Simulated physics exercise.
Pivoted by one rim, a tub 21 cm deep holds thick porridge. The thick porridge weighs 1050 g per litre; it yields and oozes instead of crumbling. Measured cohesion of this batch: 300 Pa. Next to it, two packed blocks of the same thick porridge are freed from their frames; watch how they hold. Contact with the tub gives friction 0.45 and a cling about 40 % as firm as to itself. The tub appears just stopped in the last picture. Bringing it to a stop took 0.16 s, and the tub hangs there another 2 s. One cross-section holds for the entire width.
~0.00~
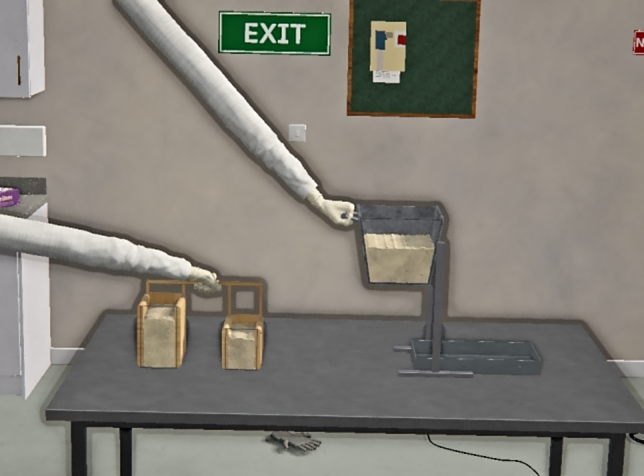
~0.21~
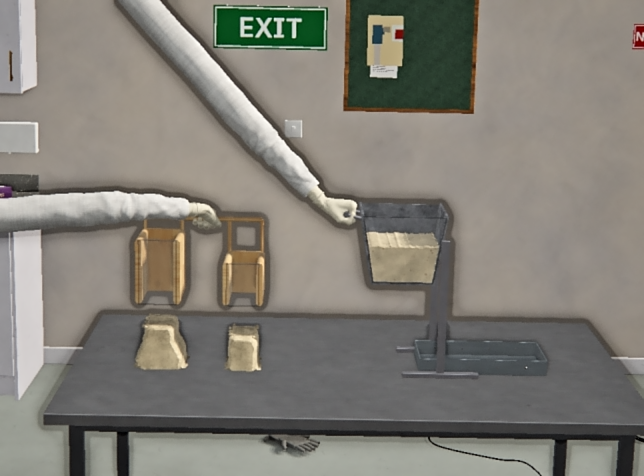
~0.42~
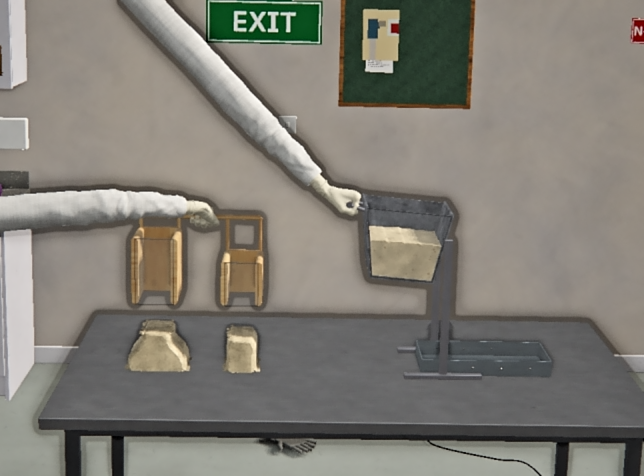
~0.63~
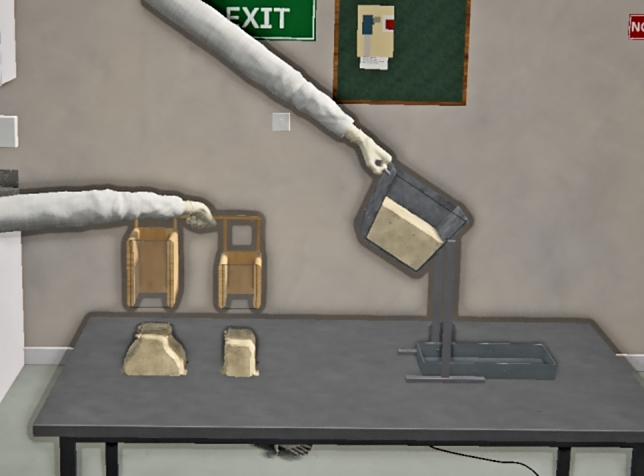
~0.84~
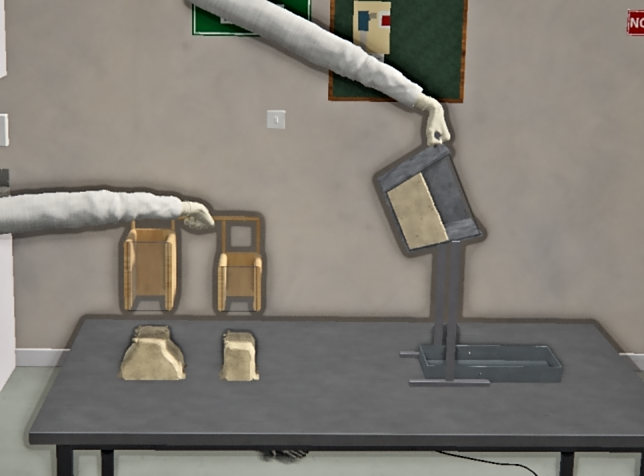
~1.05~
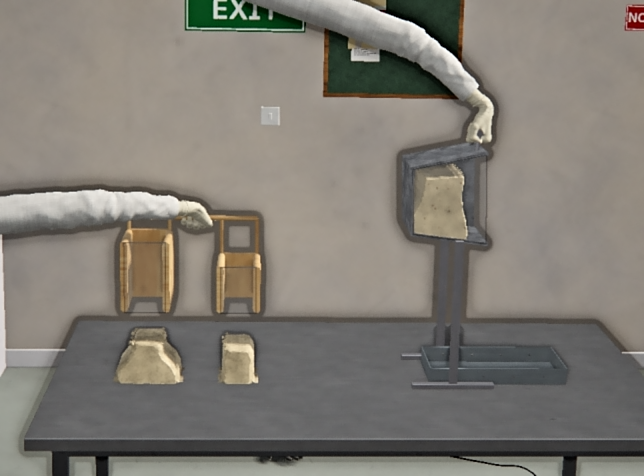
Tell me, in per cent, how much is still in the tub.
Something like 62 out of 100.
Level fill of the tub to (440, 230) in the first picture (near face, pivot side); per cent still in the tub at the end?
Result: Approx. 35 % remaining in tub.
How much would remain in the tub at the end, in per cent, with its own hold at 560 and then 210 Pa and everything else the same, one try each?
First 100 %, second 50 %.
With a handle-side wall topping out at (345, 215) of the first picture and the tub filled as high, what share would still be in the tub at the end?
Near 45 per cent.
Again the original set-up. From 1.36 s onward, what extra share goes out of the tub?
Close to 14 % of the whole load.
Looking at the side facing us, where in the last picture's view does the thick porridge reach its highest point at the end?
It ends up highest close to (440, 212).
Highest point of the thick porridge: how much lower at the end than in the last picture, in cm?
The top ends up some 10 cm below its level in the last picture.
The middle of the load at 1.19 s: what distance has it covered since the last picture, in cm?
It has moved close to 5 cm.
By 1.19 s, the tub is at 88 degrees and holds 99 %.
By 1.36 s, the tub is at 88 degrees and holds 75 %.
By 1.53 s, the tub is at 88 degrees and holds 62 %.
By 1.70 s, the tub is at 88 degrees and holds 62 %.
By 3.05 s, at the end, the tub is at 88 degrees and holds 62 %.
